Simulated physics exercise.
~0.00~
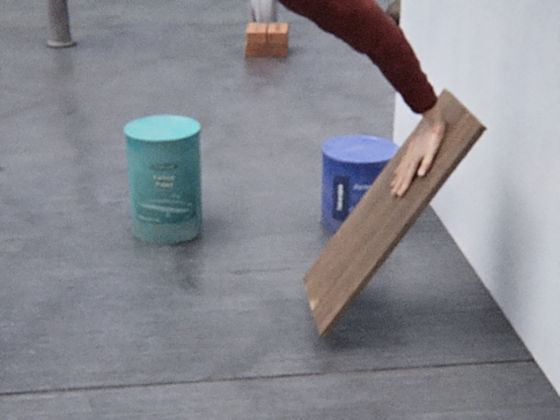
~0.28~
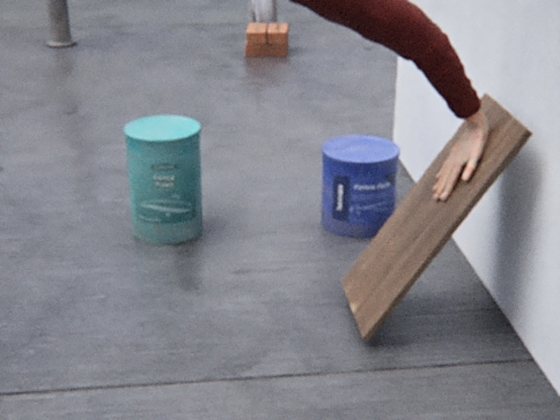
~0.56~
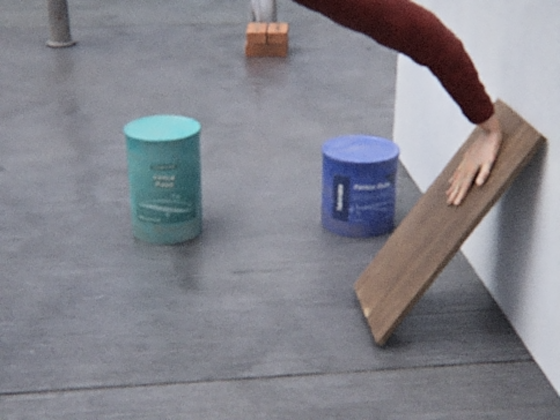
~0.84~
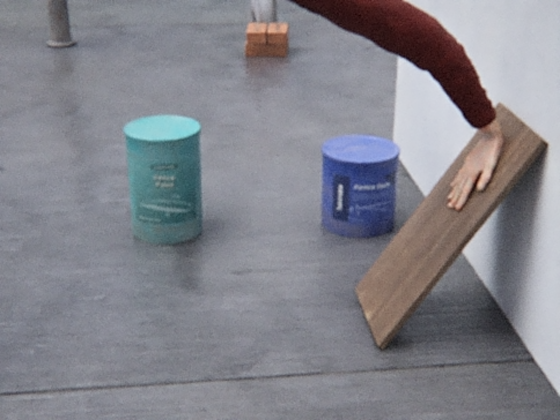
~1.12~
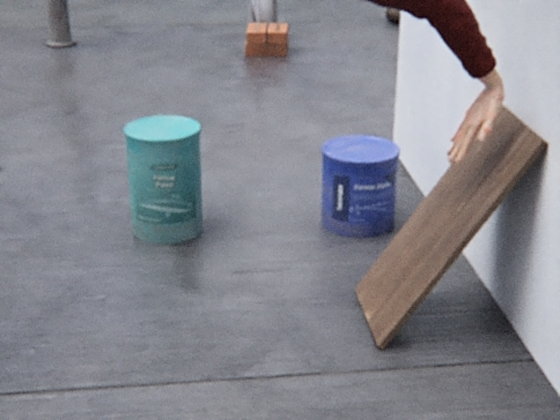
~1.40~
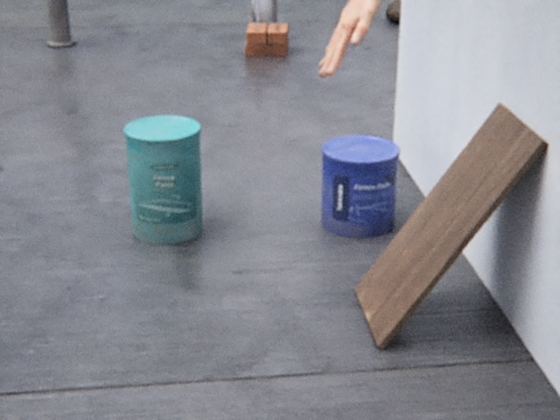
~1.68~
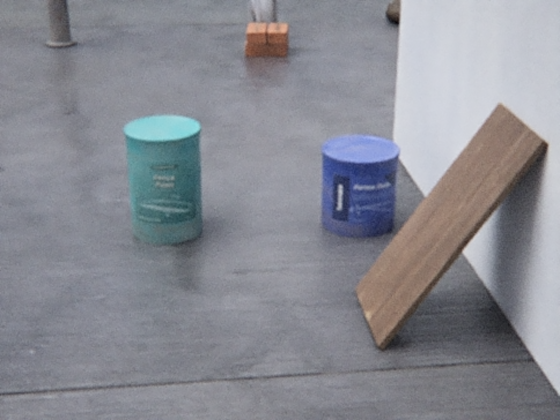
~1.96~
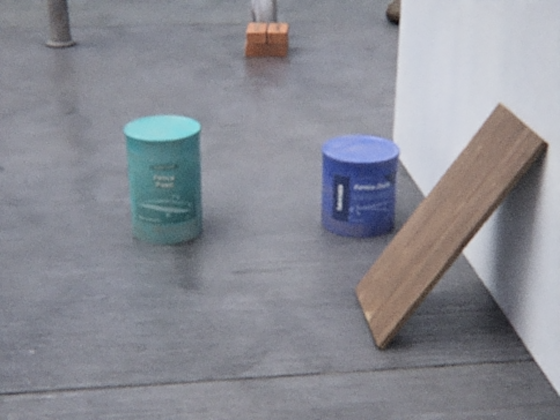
In this clip, a hand moves a brown board to the right beside a turquoise pail and a blue pail, leaning it against a pale wall. The fingers release the board and the hand withdraws, leaving it leaning still while both pails stay in place.
